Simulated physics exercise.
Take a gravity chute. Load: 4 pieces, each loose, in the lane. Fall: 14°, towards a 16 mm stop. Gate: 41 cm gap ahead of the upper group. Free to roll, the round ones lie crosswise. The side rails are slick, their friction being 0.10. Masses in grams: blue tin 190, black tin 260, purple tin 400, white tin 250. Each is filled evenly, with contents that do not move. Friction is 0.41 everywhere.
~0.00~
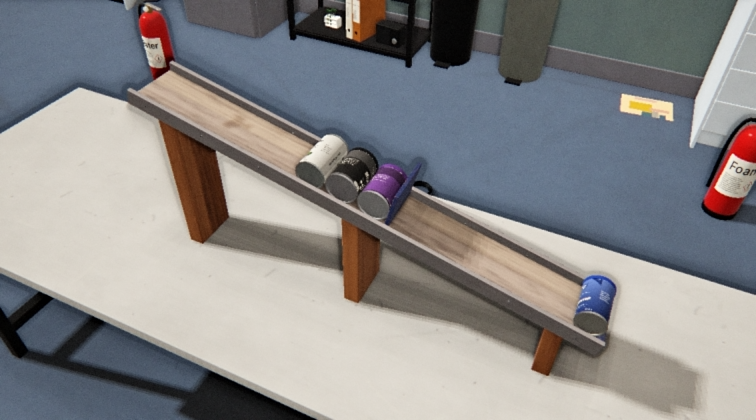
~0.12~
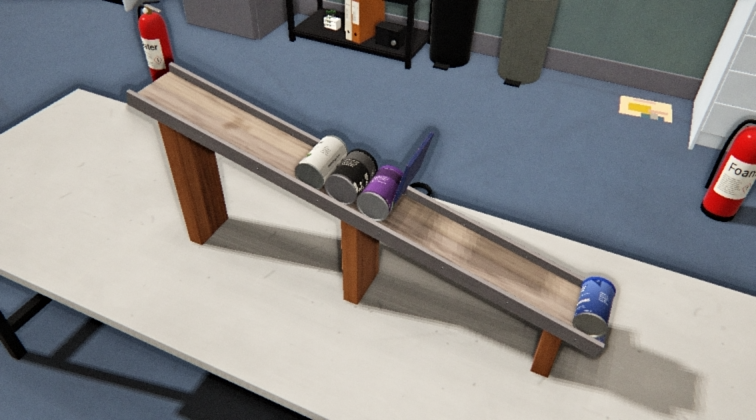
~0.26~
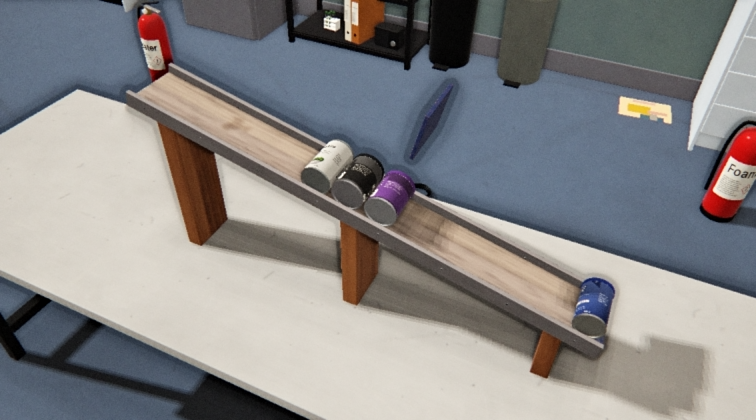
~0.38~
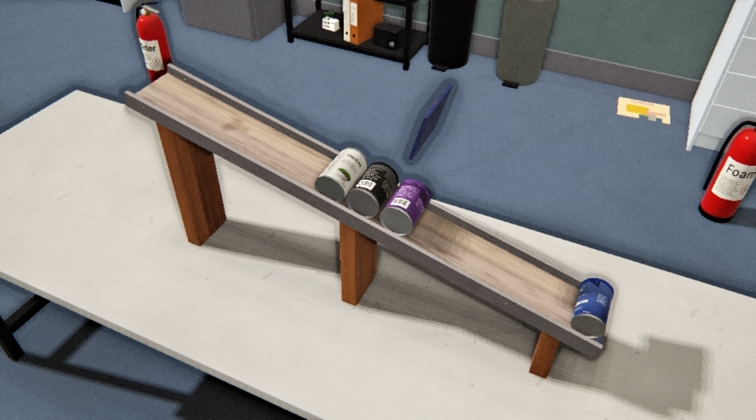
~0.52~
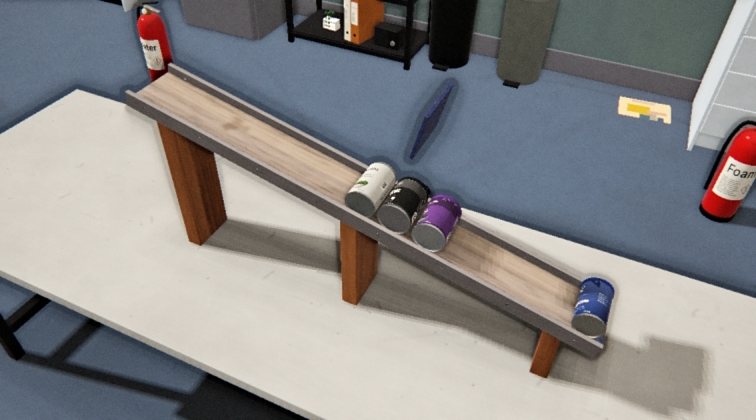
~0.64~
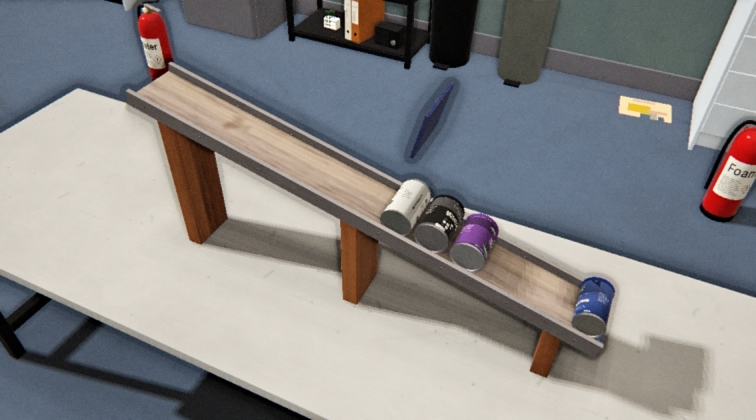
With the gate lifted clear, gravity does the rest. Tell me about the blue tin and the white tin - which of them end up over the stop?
Outcome: The blue tin overshoots. The white tin is halted short.
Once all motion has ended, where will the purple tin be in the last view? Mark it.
Rest position, about (599, 305) px.
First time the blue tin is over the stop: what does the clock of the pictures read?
I'd say around the 1.1 s mark.
After 0.74 s, leader 17 cm from the stop; white tin near (443, 227); blue tin near (593, 307).
After 0.84 s, leader 7 cm from the stop; white tin near (486, 250); blue tin near (593, 307).
After 1.24 s, blue tin now over the stop; white tin near (529, 272).
In the end (1.6 s), over the stop, blue tin; the other 3 in the lane. In the last view, white tin near (530, 273).
